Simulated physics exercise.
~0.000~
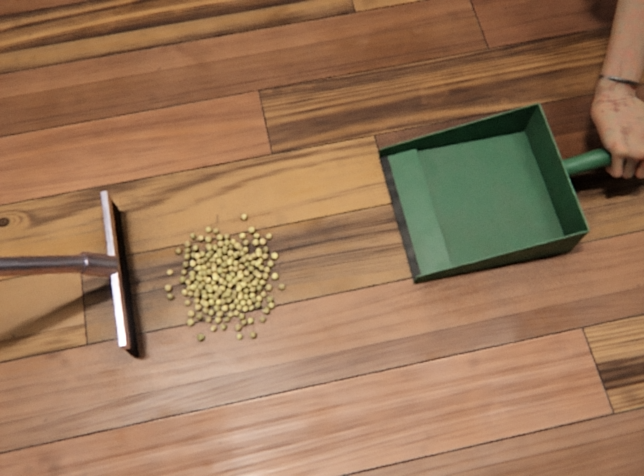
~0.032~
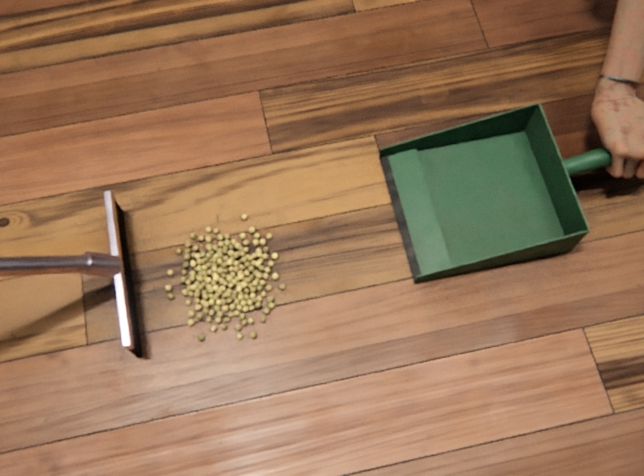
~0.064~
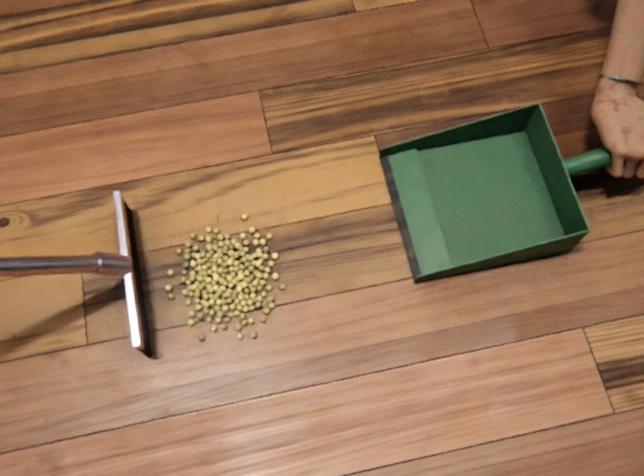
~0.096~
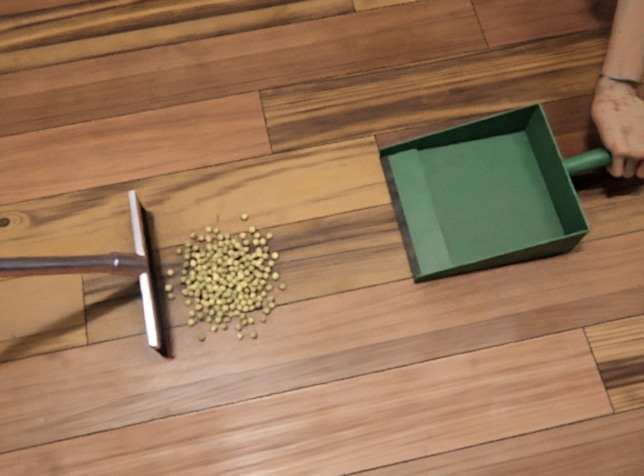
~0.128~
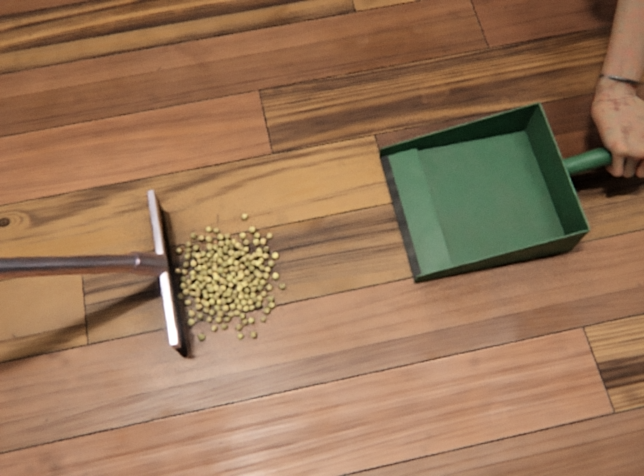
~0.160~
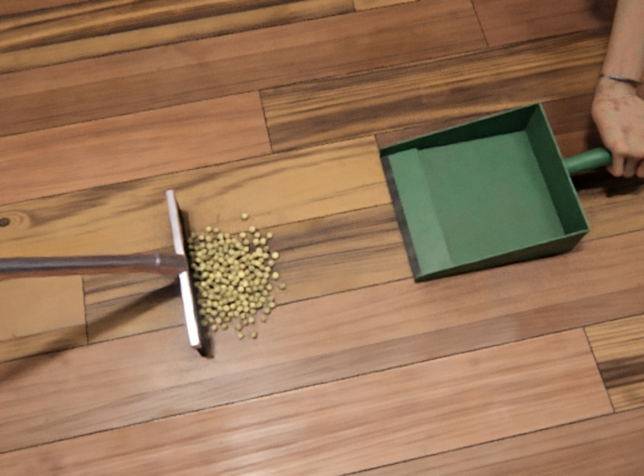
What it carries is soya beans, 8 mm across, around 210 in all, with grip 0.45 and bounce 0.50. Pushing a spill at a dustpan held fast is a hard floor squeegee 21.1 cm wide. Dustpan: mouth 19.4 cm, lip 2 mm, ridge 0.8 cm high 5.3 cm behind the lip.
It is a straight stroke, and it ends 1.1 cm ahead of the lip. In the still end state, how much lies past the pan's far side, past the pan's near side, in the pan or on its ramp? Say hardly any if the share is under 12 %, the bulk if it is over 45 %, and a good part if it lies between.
One by one: Far side: A sprinkling, near side: A solid amount, pan: A solid amount.
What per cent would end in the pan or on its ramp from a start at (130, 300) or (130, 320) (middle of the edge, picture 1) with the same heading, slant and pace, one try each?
The two tries give about 30 % and about 25 %.
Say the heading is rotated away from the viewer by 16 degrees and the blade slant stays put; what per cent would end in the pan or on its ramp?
Roughly 55 per cent.
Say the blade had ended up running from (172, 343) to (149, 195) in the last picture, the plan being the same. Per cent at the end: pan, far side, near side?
Split: Pan = 40, far = 5, near = 35.
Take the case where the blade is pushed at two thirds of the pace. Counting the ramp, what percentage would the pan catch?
Share: Near 35 %.
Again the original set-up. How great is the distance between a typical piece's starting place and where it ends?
It comes to some 32 cm.
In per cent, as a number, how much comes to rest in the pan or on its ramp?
Roughly 40 %.
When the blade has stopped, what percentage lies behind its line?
5 %.
After 0.35 s, middle of the blade 15 cm from the lip; 0 % over the lip, far side 0 %, near side 25 %.
Then, at 0.47 s, middle of the blade 6 cm from the lip; 0 % over the lip, far side 0 %, near side 35 %.
After 0.73 s, middle of the blade 1 cm from the lip; 45 % over the lip, far side 5 %, near side 35 %.
In the end, at 1.8 s, far side 5 %, near side 35 %, pan 40 %, in front of the lip or behind the blade 20 %.
